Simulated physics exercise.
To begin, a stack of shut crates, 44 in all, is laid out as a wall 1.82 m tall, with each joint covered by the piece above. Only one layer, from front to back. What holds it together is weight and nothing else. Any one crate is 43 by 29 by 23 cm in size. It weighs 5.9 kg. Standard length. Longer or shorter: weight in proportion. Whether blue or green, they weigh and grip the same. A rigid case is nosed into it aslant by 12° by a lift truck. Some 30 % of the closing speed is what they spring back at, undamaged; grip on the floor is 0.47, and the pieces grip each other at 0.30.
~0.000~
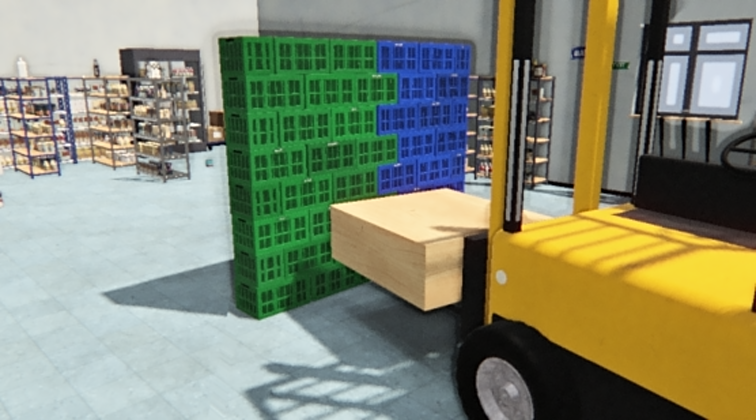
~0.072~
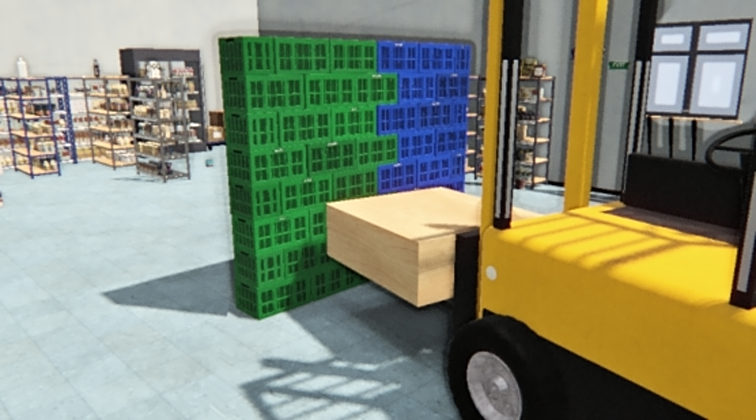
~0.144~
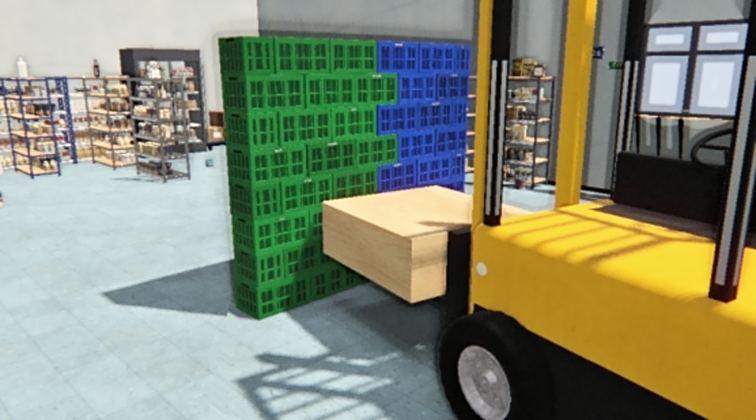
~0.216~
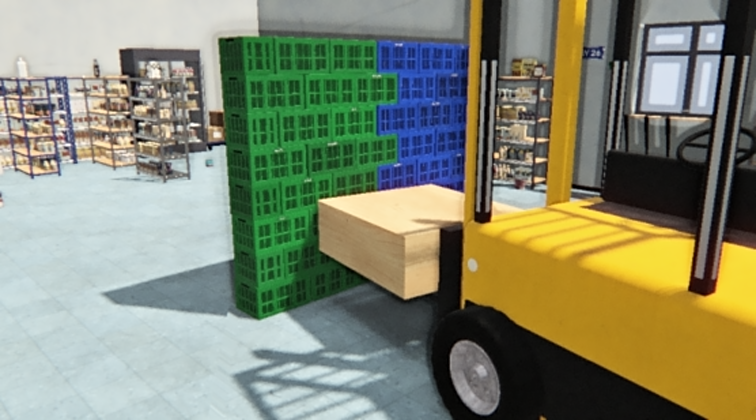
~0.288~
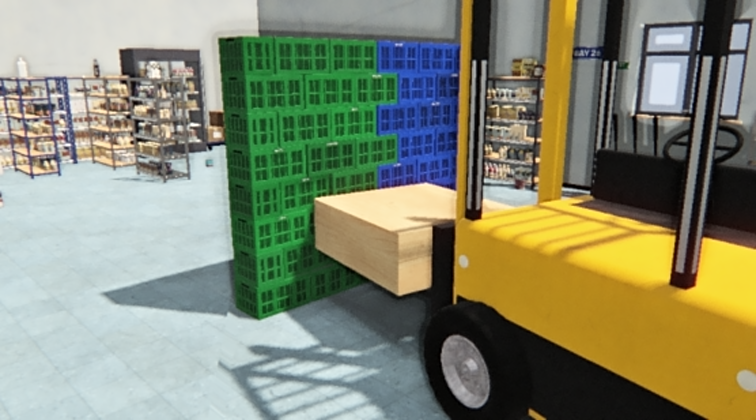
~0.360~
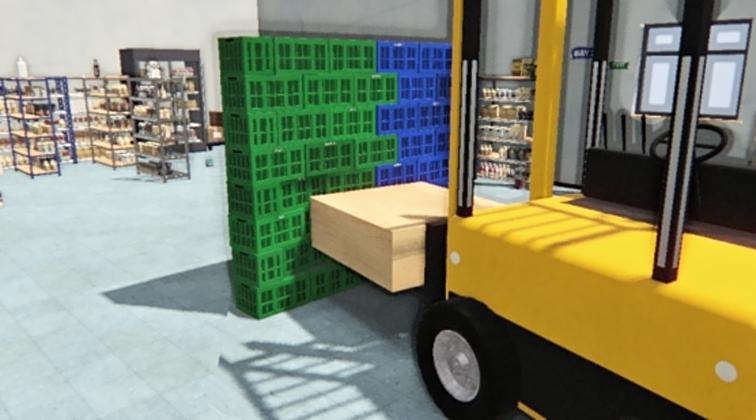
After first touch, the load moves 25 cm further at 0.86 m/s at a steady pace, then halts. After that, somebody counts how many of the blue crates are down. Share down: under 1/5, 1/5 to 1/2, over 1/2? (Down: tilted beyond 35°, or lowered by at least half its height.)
Over 1/2.
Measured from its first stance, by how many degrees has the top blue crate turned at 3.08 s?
Measured against how it began, the tilt is near 70 degrees.
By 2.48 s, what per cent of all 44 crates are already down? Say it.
By that time it is 0 percent.
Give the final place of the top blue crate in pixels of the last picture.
Last frame, centre at roughly (314, 194).
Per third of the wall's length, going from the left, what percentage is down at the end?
Left 90, middle 90, right 80 per cent.
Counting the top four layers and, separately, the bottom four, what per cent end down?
100 % and 70 %.
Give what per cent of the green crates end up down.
90 percent of the green ones.
After 2.48 s, none of the 20 blue crates down (0 of 44 in all colours); top blue crate 19° from how it stood; top green crate 20° from how it stood, 9 cm lower.
After 3.08 s, 17 of the 20 blue crates down (39 of 44 in all colours); top blue crate 66° from how it stood, 91 cm lower; top green crate 66° from how it stood, 1.29 m lower.
In the end (4.3 s), 17 of the 20 blue crates down (38 of 44 in all colours); top blue crate on its side; top green crate upside down. That is 85 per cent. From the last view, middles, top blue crate near (314, 194), top green crate near (133, 198).
